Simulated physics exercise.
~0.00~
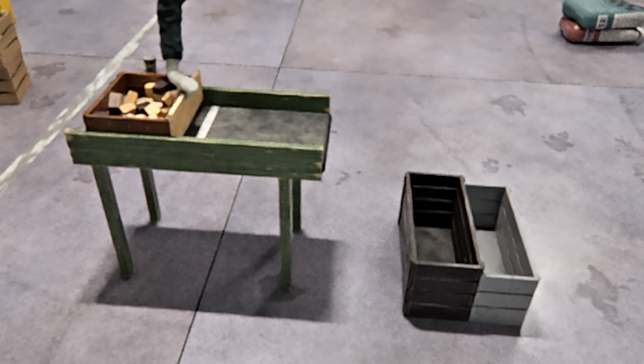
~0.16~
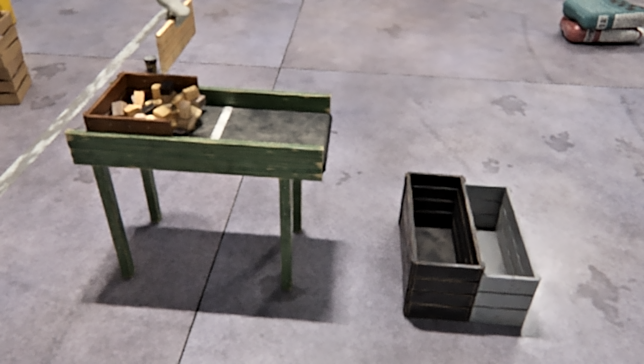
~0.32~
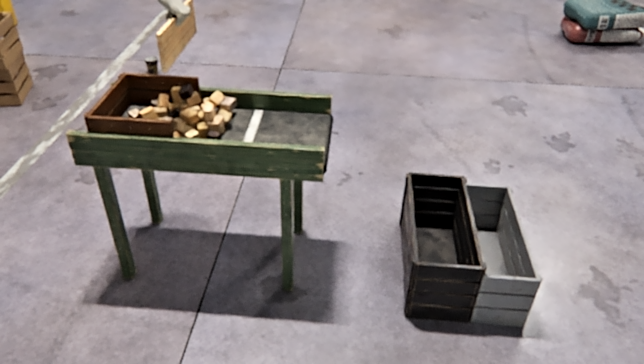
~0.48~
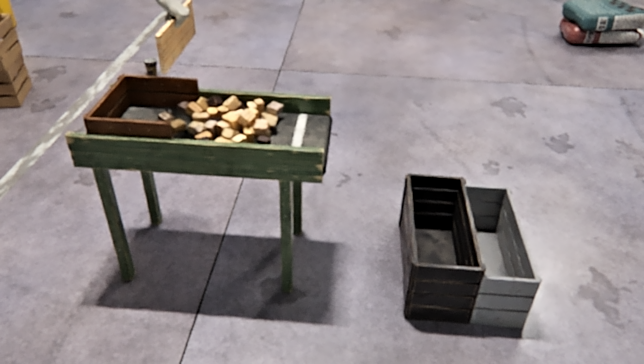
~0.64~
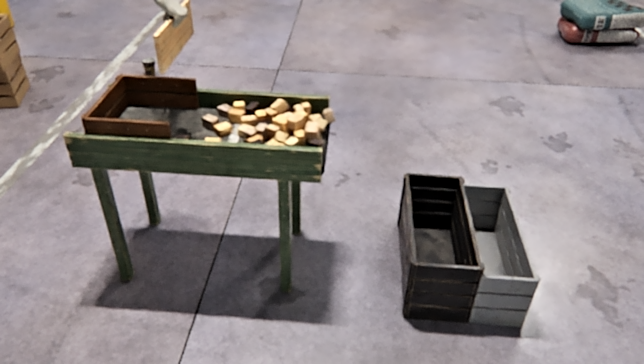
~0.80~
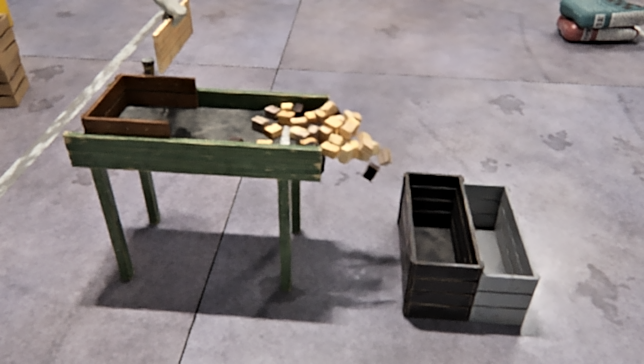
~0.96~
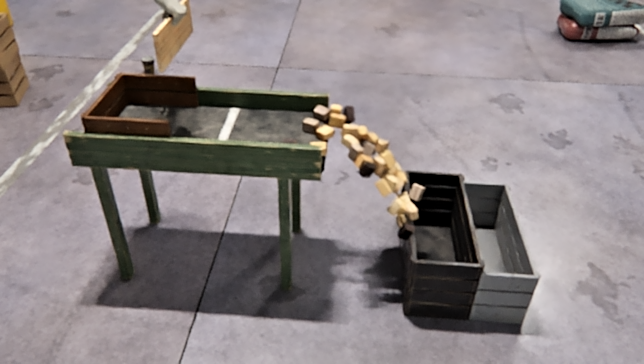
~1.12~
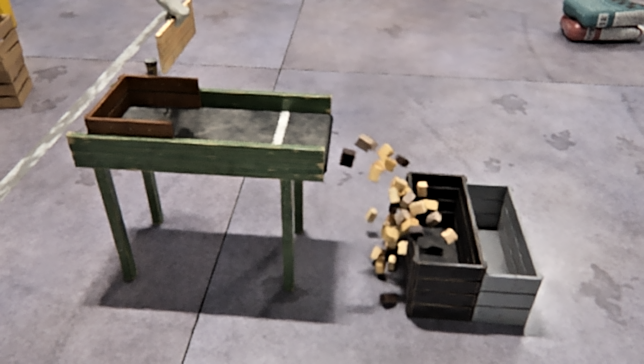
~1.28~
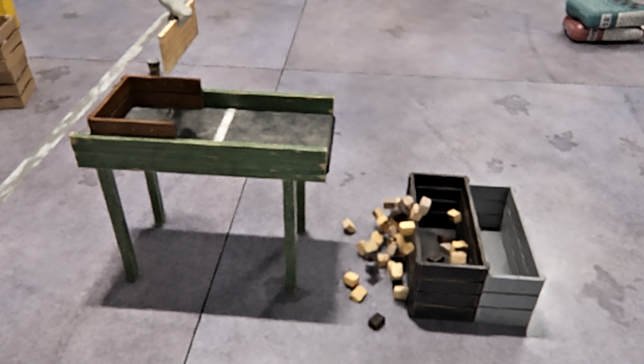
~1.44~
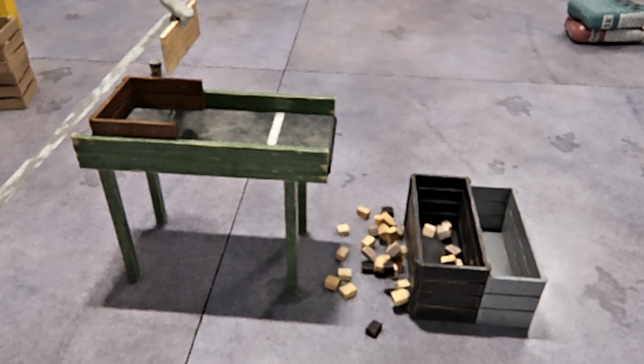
Wooden blocks ride right along the belt and drop off, most landing short of the black box.
